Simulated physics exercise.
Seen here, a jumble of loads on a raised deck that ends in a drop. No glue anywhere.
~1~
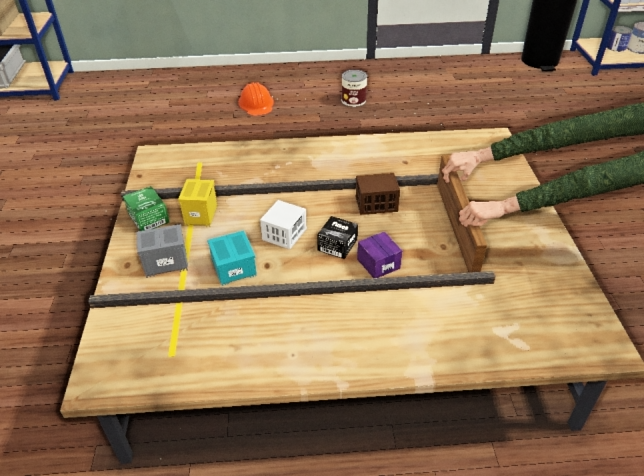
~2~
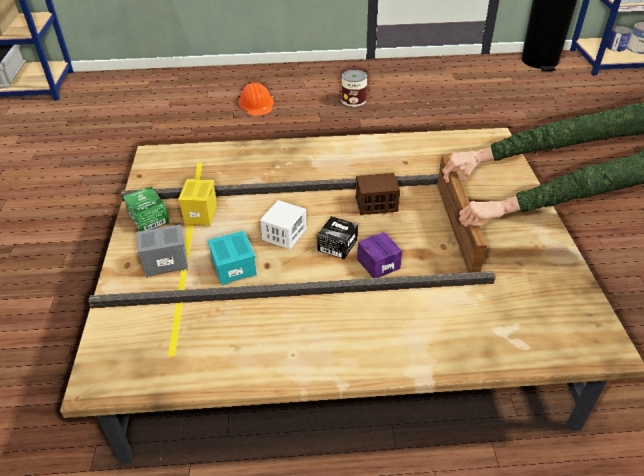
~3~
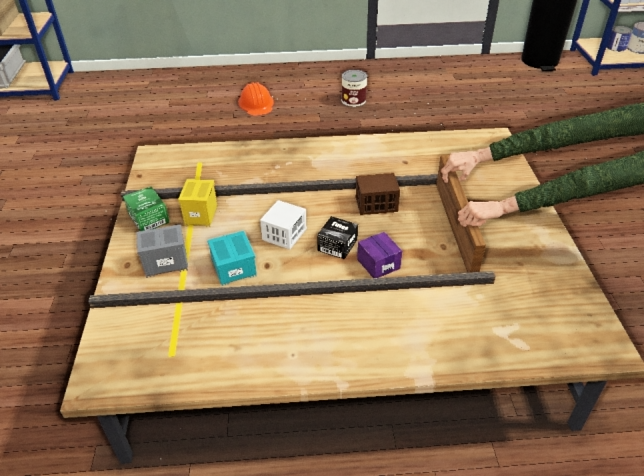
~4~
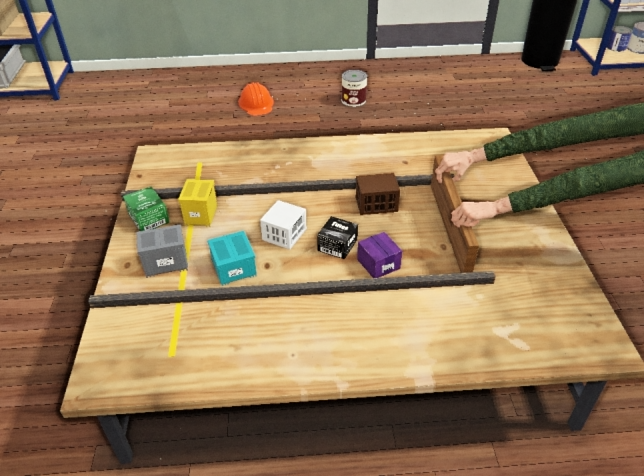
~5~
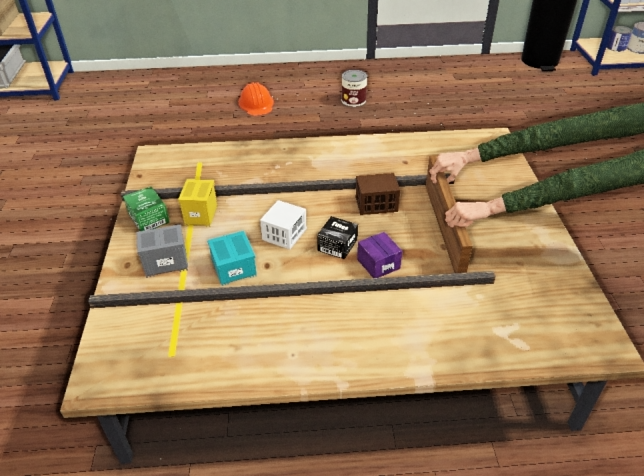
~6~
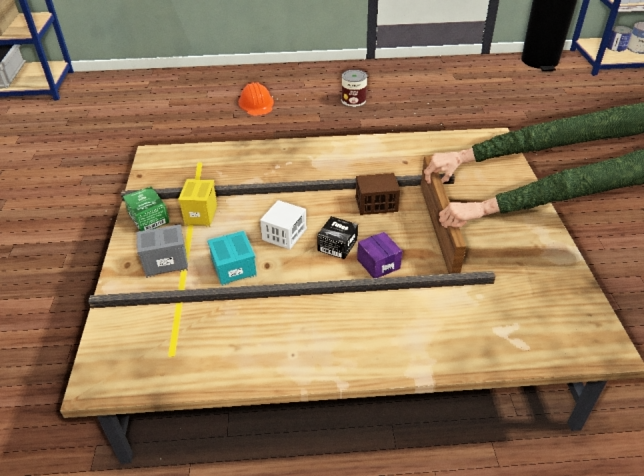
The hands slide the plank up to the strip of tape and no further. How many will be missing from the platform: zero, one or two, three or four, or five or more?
As it turns out, the number that fall off is one or two.
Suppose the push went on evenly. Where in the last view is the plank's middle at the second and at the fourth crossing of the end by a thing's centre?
First at (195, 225), next at (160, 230).
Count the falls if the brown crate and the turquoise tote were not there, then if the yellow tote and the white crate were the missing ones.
The counts: 1 and 1.
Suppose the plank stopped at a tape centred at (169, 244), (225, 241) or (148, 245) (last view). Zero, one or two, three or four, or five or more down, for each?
One after another: Just one or two; zero; 5 or more.
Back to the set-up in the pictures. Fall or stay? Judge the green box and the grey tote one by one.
The green box tumbles off; the grey tote falls.
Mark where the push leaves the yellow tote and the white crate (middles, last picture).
The yellow tote at (137, 201), the white crate at (147, 229).
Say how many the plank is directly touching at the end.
It touches 3.
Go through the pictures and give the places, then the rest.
The first picture shows green box (146, 209); grey tote (163, 251); yellow tote (199, 203); plank (459, 212); tape (188, 243).
The second picture shows grey tote (163, 251); white crate (284, 225).
The third picture shows yellow tote (199, 203); black box (338, 237).
The fourth picture shows green box (146, 209); turquoise tote (233, 258).
The fifth picture shows grey tote (163, 251); plank (446, 213).
The sixth picture shows green box (146, 209); grey tote (163, 251); yellow tote (199, 203); plank (441, 213); tape (188, 243).
Early on, none off yet; green box at rest near (146, 209); grey tote at rest near (163, 251); yellow tote at rest near (199, 203).
Finally, the number that fall off is one or two; lost, grey tote and green box.
